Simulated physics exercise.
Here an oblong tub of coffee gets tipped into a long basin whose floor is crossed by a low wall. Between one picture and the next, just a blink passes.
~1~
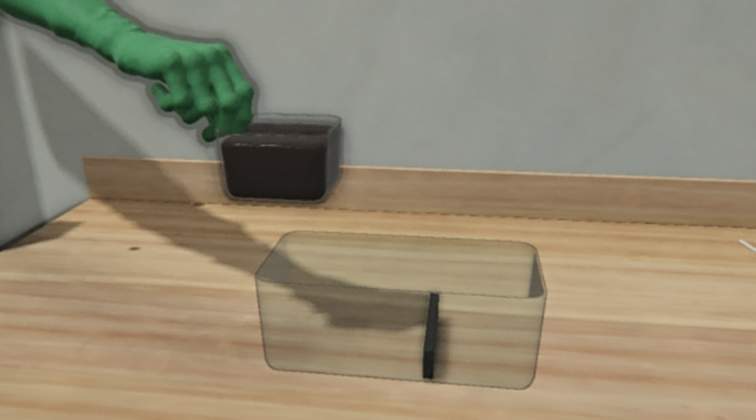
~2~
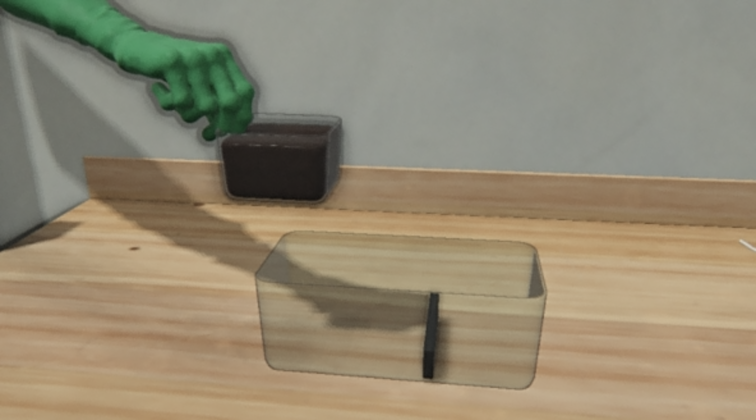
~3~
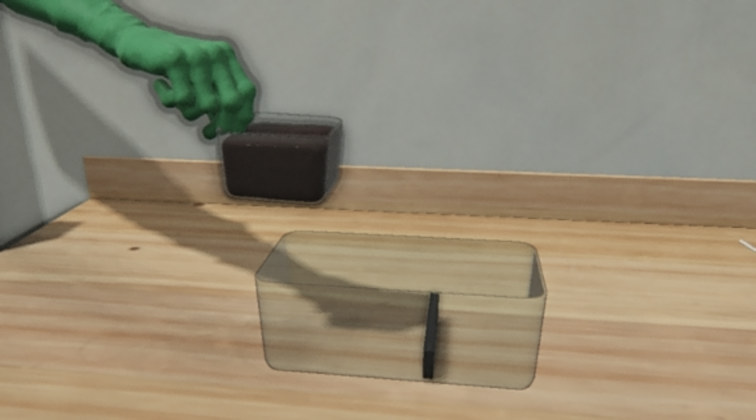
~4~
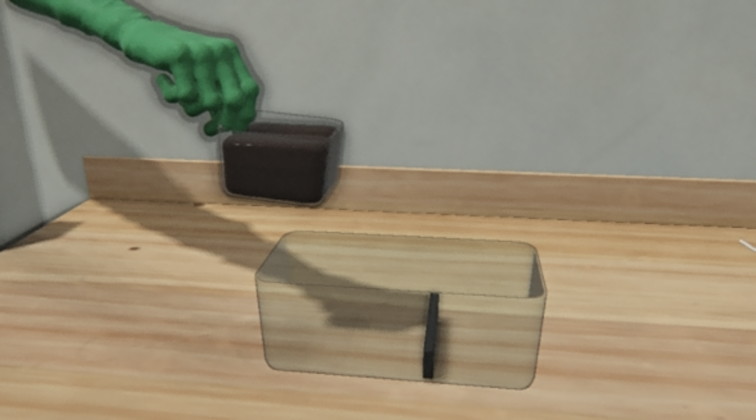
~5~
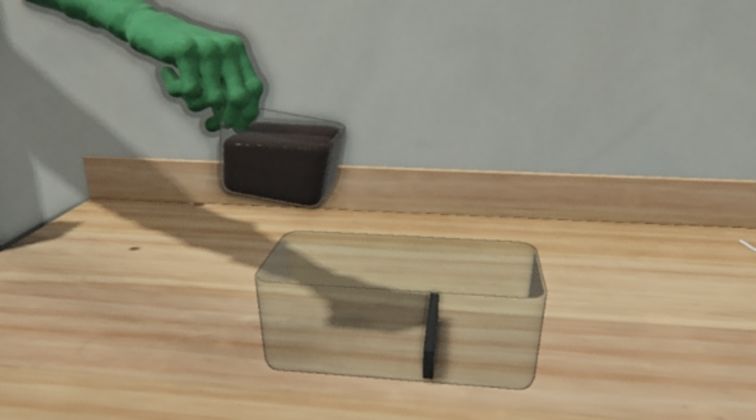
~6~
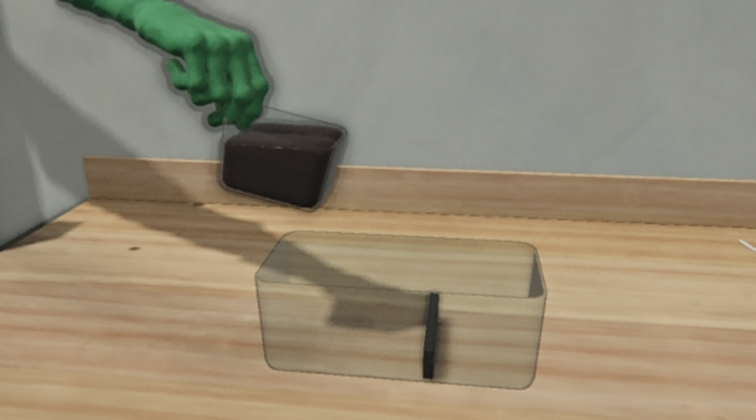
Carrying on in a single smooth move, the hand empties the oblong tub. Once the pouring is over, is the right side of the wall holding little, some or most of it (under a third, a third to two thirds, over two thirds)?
It holds little.
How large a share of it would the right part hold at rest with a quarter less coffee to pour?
I'd say roughly 5 percent.
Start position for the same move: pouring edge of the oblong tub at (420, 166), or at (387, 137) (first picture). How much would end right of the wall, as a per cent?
First try: About 80 %; second try: About 65 %.
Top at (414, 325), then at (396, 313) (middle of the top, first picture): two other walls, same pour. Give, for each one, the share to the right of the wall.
My guess is some 35 percent the first time and some 60 percent the second.
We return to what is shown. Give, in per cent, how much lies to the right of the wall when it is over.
About 5 per cent.
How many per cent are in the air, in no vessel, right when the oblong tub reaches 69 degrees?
It's close to 30 percent.
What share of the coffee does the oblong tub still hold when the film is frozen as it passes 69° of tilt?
About 55 % remains.
A moment on, the oblong tub is tipped part way and 54 per cent is still to pour, 15 is left of the wall and 0 right of it.
Next, the oblong tub is tipped right over and 10 per cent is still to pour, 81 is left of the wall and 2 right of it.
Then the oblong tub is tipped right over and 0 per cent is still to pour, 92 is left of the wall and 5 right of it.
Later the oblong tub is tipped right over and 0 per cent is still to pour, 93 is left of the wall and 6 right of it.
At rest 93 per cent lies left of the wall, 6 right of it and 1 outside.
